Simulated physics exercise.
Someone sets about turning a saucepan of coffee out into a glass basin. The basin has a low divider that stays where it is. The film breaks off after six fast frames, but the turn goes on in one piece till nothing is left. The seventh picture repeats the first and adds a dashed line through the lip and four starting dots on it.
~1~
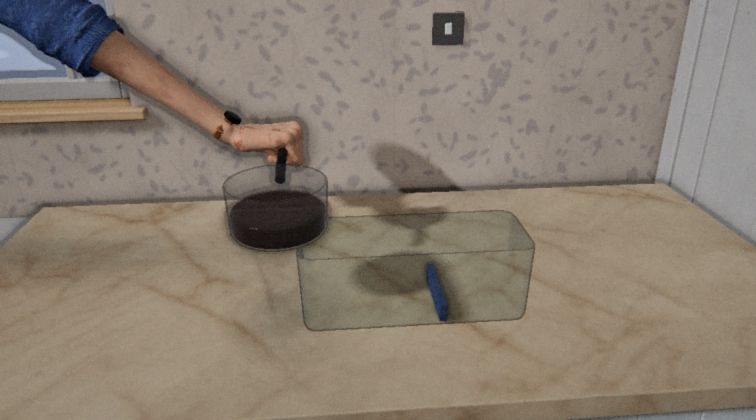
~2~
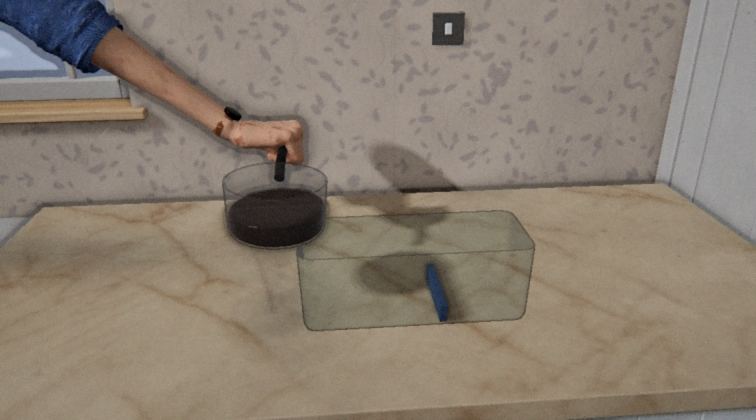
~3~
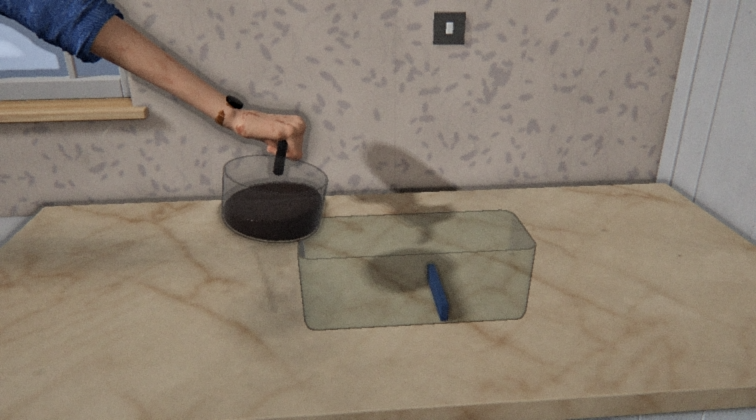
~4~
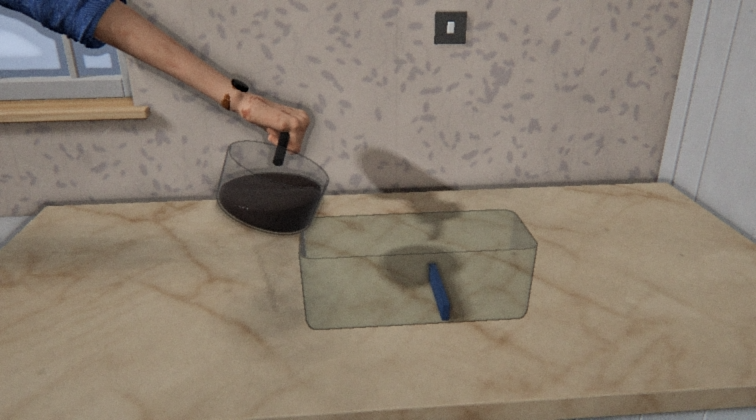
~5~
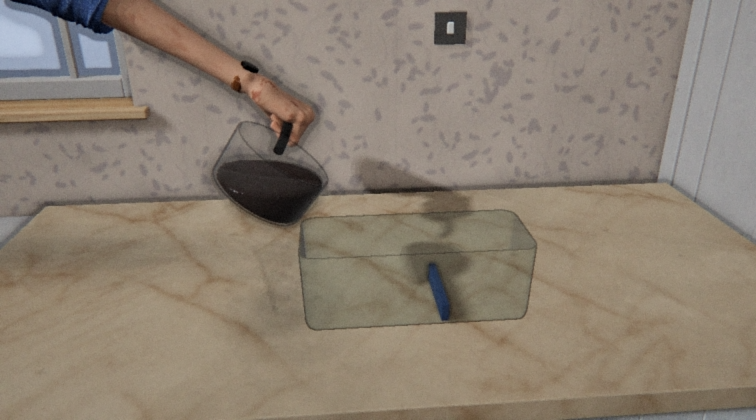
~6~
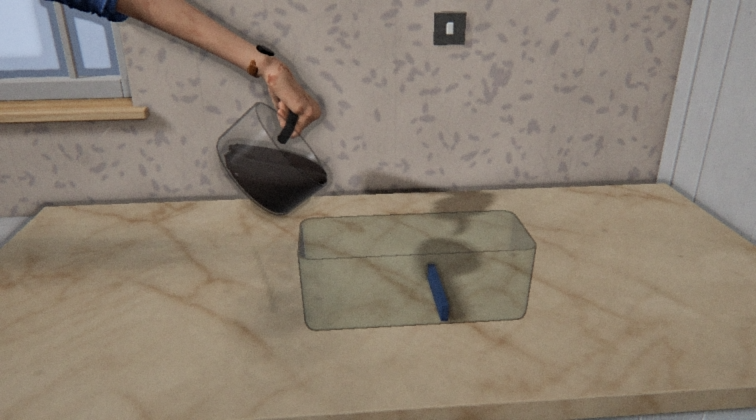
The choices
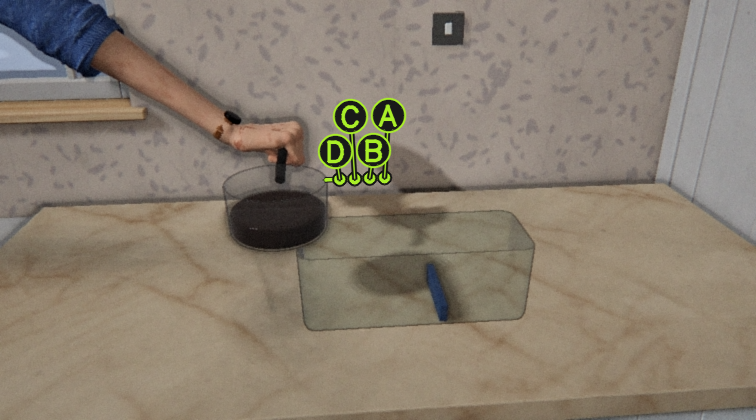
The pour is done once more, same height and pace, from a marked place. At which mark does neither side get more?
Use spot B.
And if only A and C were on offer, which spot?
That is spot A.
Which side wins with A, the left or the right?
The right side.
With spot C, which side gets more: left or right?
The left side.
On the marked copy, A at (384, 177); B at (369, 178); C at (354, 178); D at (339, 179).
For spot A, about 30 % ends left of the wall and 68 % right of it.
For spot B, about 53 % ends left of the wall and 45 % right of it.
For spot C, about 79 % ends left of the wall and 19 % right of it.
For spot D, about 87 % ends left of the wall and 10 % right of it; 3 % is lost outside.
